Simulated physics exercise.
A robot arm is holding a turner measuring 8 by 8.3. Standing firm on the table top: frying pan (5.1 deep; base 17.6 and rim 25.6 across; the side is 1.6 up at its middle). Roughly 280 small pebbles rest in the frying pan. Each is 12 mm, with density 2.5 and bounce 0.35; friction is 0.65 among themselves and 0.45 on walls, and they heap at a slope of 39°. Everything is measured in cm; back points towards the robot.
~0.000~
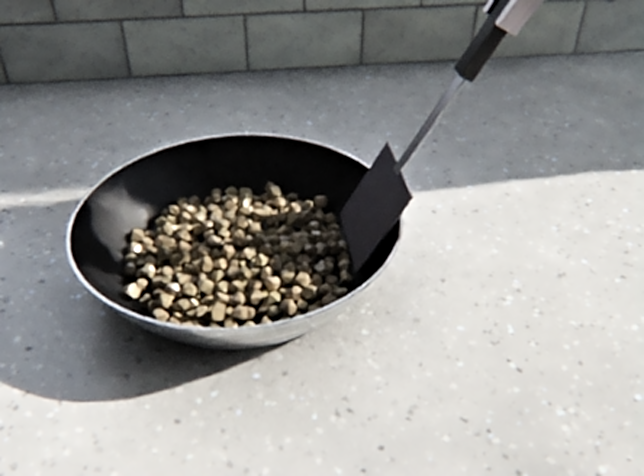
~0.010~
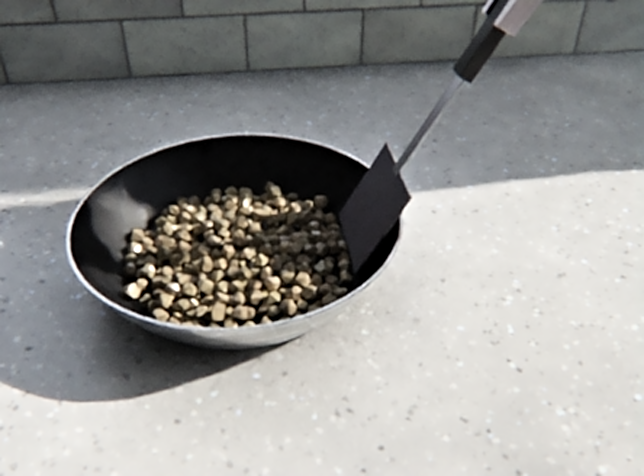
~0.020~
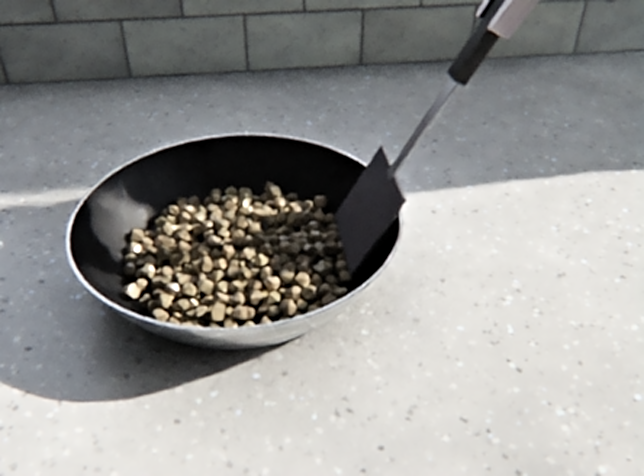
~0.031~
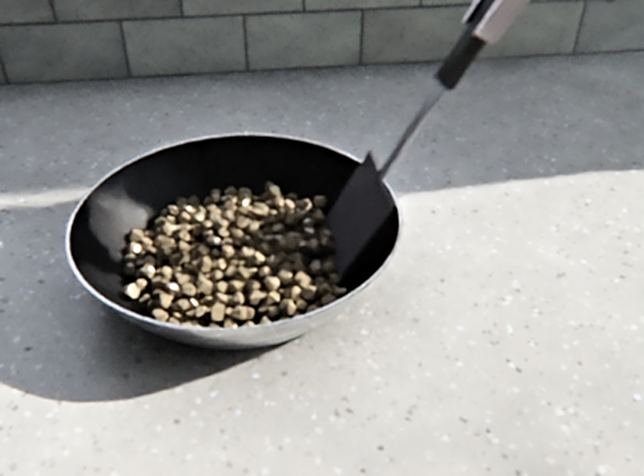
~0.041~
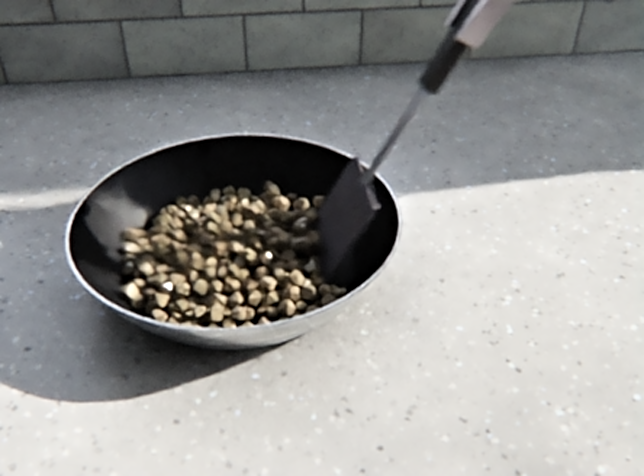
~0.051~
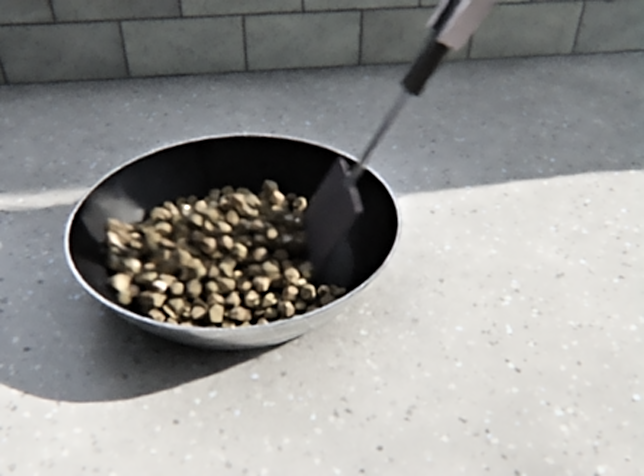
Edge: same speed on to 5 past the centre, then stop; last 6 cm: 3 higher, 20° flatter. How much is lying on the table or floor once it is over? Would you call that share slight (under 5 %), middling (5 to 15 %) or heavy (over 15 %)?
It is middling.
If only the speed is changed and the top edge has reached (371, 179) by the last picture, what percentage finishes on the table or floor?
My guess is around 0 percent.
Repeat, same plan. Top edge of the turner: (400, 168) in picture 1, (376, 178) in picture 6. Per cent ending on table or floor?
Close to 0 in a hundred.
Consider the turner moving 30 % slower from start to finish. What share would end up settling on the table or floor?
It would be near 0 per cent.
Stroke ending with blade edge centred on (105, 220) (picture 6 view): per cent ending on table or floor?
I'd estimate about 40 per cent.
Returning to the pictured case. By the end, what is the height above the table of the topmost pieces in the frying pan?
Close to 6.0 centimetres high.
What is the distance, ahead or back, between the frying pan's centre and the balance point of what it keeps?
Offset: About 5.0 cm, ahead.
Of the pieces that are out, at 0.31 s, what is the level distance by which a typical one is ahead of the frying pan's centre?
That distance is around 22 cm.
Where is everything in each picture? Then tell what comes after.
Turner top edge at (400, 168), sloping 61°; upper third of the load around (241, 248), from x 130 to 345, top at y 190; 285 in the frying pan, in the first frame.
Turner top edge at (399, 168), sloping 61°; upper third of the load around (241, 248), from x 130 to 345, top at y 190, in the second frame.
Turner top edge at (393, 171), sloping 61°; upper third of the load around (244, 248), from x 130 to 345, top at y 190, in the third frame.
Turner top edge at (382, 175), sloping 61°; upper third of the load around (245, 246), from x 130 to 340, top at y 190, in the fourth frame.
Turner top edge at (366, 179), sloping 61°; upper third of the load around (236, 244), from x 130 to 340, top at y 185, in the fifth frame.
Turner top edge at (350, 181), sloping 61°; upper third of the load around (227, 240), from x 110 to 340, top at y 185; 285 in the frying pan, in the sixth frame.
By 0.08 s, sloping 61°, highest piece 6 above the table; 285 in the frying pan.
By 0.10 s, sloping 54°, highest piece 9 above the table; 283 in the frying pan, 2 on the blade or in flight.
By 0.31 s, sloping 41°, highest piece 6 above the table; 265 in the frying pan, 18 on the table or floor, 2 on the blade or in flight.
By 1.36 s, sloping 41°, highest piece 6 above the table; 265 in the frying pan, 20 on the table or floor.
Final count, 265 in the frying pan, 20 on the table or floor. That is 7 % on the table or floor.
